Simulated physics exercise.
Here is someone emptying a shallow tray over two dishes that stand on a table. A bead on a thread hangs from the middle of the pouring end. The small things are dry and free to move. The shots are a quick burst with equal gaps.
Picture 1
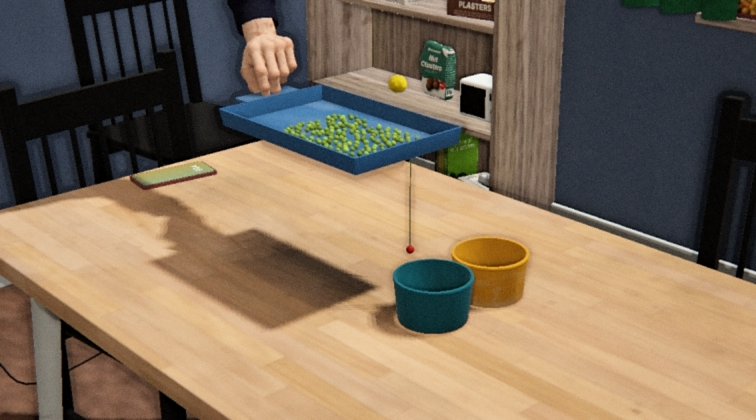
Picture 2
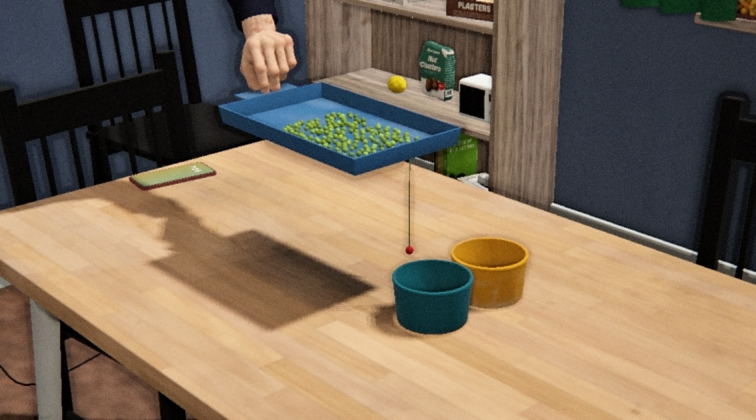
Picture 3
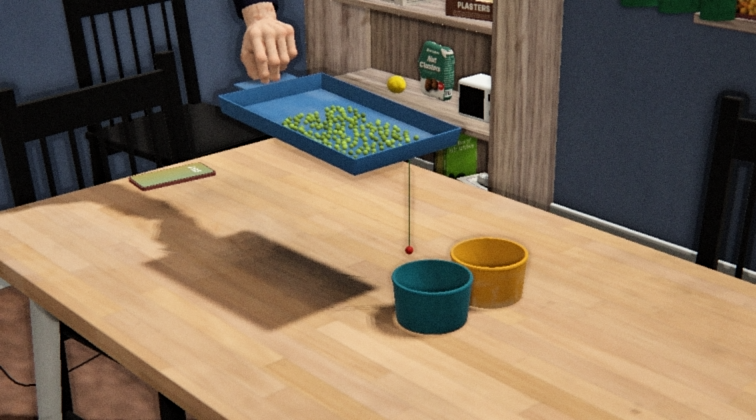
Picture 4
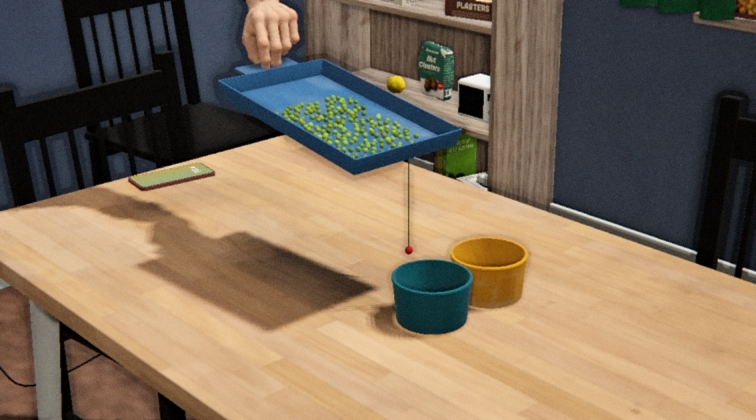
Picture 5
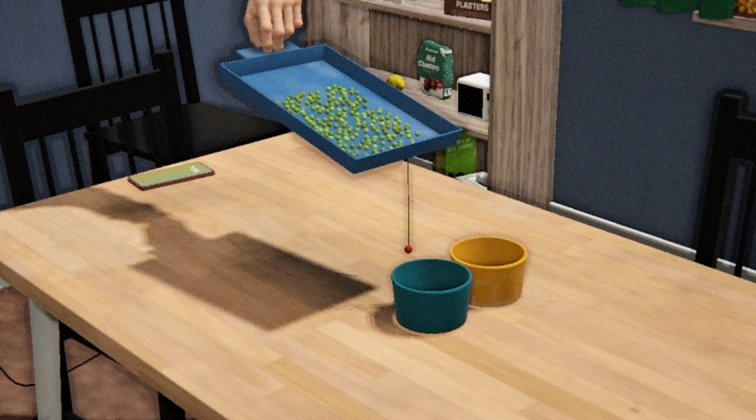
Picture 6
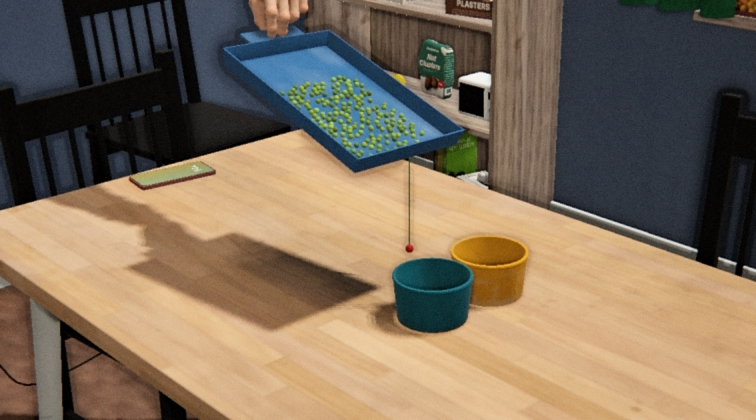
A blue tray of green peas tilts steadily as a hand raises its far end.
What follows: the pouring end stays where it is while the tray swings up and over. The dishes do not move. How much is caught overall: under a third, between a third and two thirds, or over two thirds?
They take over two thirds between them.
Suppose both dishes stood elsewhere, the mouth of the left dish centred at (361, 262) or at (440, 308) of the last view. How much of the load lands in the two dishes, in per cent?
First some 0, then 10 per cent.
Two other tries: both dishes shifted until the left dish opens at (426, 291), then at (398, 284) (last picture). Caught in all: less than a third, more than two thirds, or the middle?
One: Above two thirds. Two: Above two thirds.
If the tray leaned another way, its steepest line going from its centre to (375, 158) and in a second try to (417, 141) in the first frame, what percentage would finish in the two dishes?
First some 20, then 60 per cent.
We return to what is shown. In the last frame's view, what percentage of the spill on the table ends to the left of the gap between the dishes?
Some 50 per cent.
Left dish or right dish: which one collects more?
Fuller: The left-hand dish.
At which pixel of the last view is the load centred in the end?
Roughly at (449, 312).
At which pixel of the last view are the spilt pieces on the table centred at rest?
At about (457, 359).
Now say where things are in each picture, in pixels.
In the first frame, corners of the pouring end (355, 157) and (457, 127), level; middle of the load (345, 140), dried peas; left dish (461, 305); right dish (517, 280); bead on its thread (410, 250).
In the second frame, corners of the pouring end (355, 157) and (457, 127), level; middle of the load (344, 139).
In the third frame, corners of the pouring end (355, 158) and (457, 128), tipped barely, level across its low end; middle of the load (344, 136).
In the fourth frame, corners of the pouring end (356, 158) and (458, 129), tipped a little, level across its low end; middle of the load (344, 130).
In the fifth frame, corners of the pouring end (357, 157) and (458, 129), tipped a little, level across its low end; middle of the load (345, 124).
In the sixth frame, corners of the pouring end (359, 157) and (460, 129), tipped clearly, level across its low end; middle of the load (350, 119), the larger part on the move; left dish (460, 304); right dish (517, 279).
Just after the last frame, tray tipped steeply; almost all on the tray; just a few in the air.
A moment on, tray tipped past a quarter turn; roughly half on the tray; just a few in the left dish; just a few in the right dish; just a few outside both; roughly half in the air.
Further on, tray tipped past a quarter turn; roughly half in the left dish; roughly a quarter in the right dish; roughly a quarter outside both.
When it is over, tray tipped past a quarter turn; roughly half in the left dish; roughly a quarter in the right dish; roughly a quarter outside both.
